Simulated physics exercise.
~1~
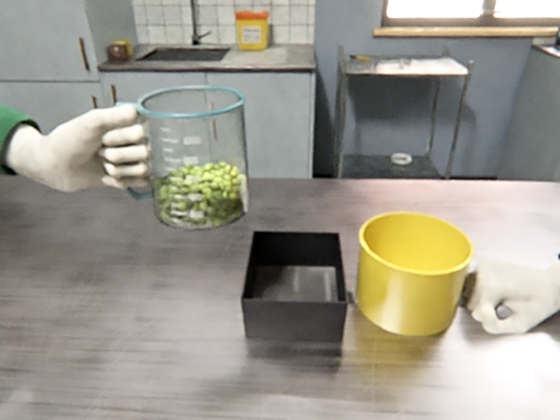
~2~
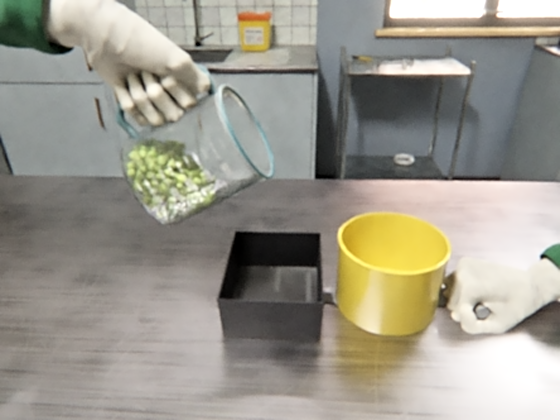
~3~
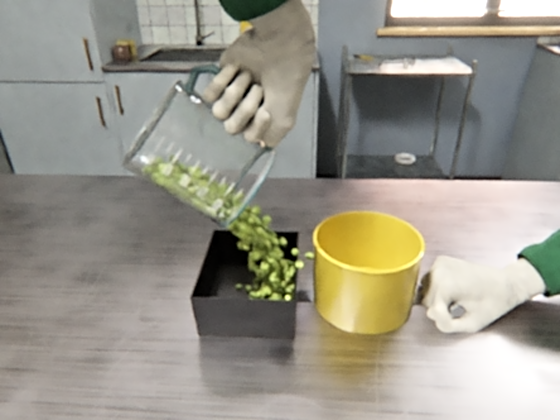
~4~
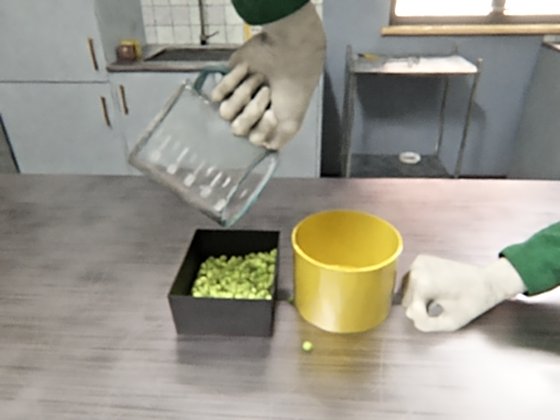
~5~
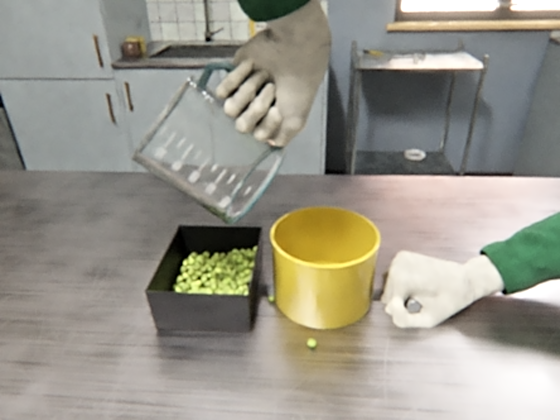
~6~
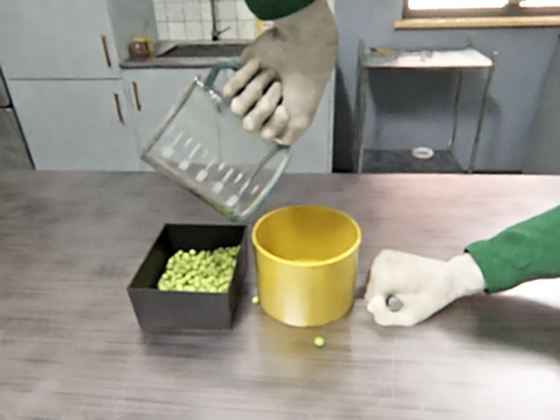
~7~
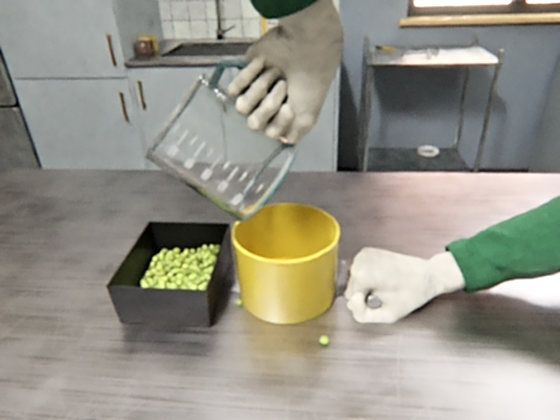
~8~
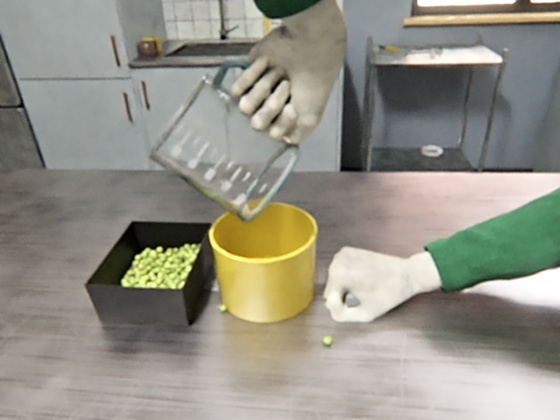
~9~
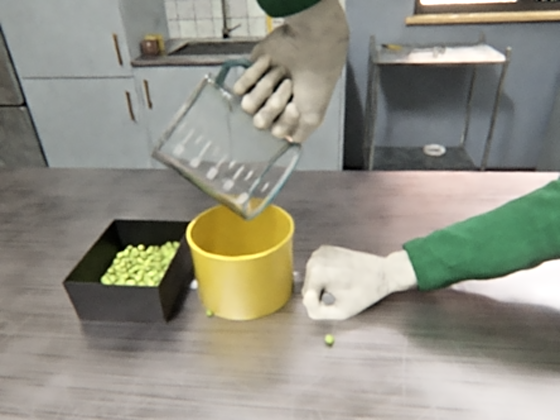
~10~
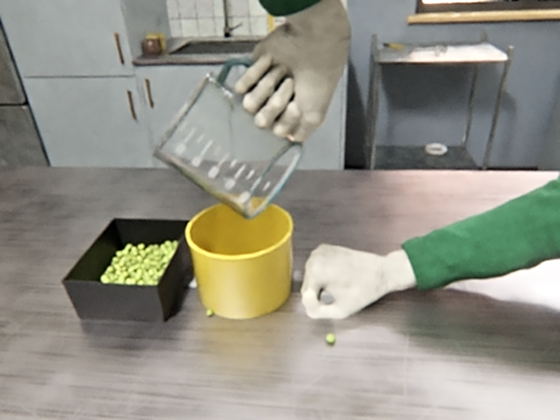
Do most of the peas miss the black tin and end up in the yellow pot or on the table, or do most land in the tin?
Most of the peas land in the black tin. Hardly any end up on the table, and the yellow pot does not get a real share.
